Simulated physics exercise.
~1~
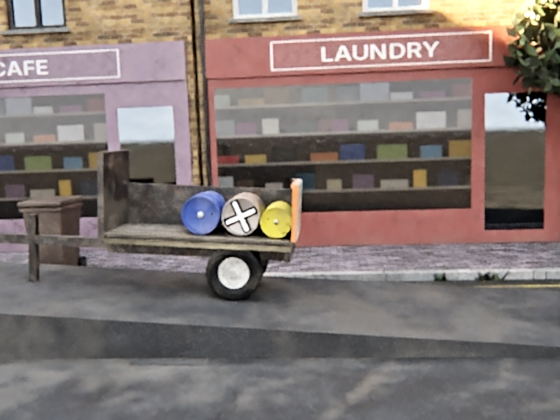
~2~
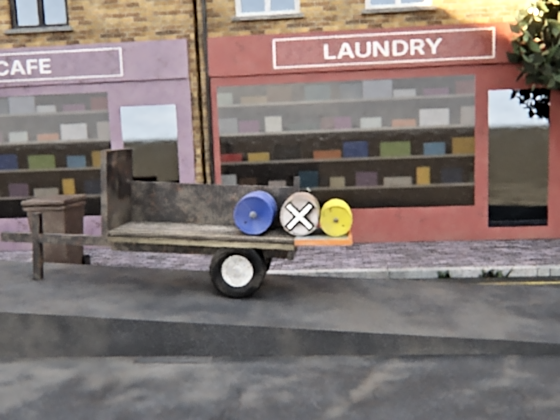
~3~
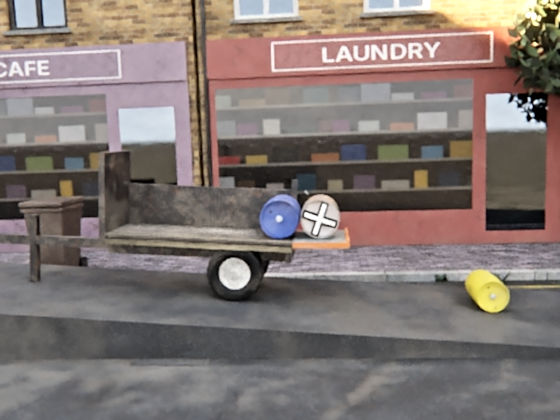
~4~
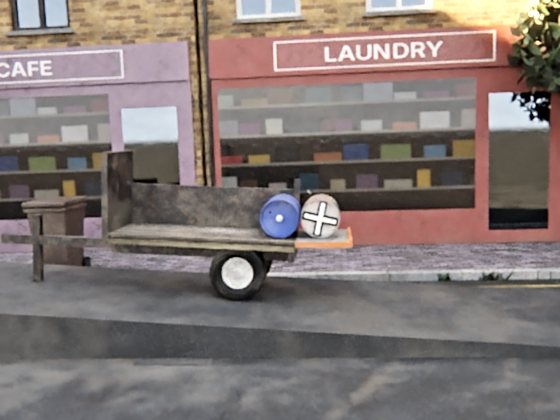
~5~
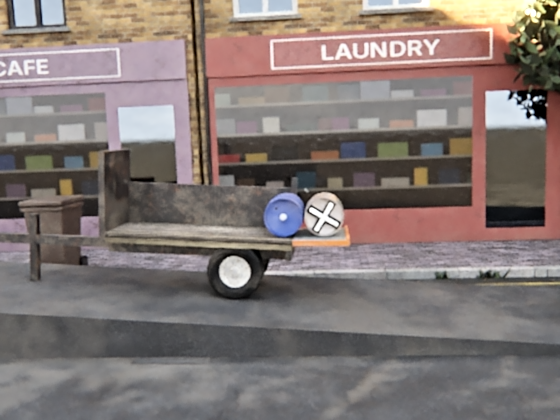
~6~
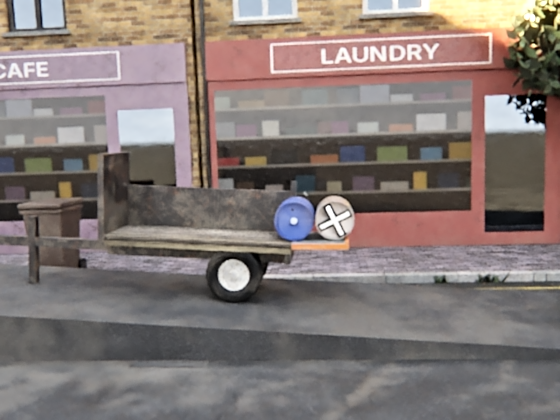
Three kegs, a blue one, one marked with a white cross and a yellow one, sit side by side at the right end of a wooden trailer parked on a street. It is seen side-on from across the road, before a purple cafe and a red laundry. The tailgate drops level, and the kegs roll right towards it. The yellow one rolls off the edge, lands on the road and travels away to the right, out of view. The blue and crossed kegs stay aboard, creeping right together, and end side by side on the lowered tailgate.
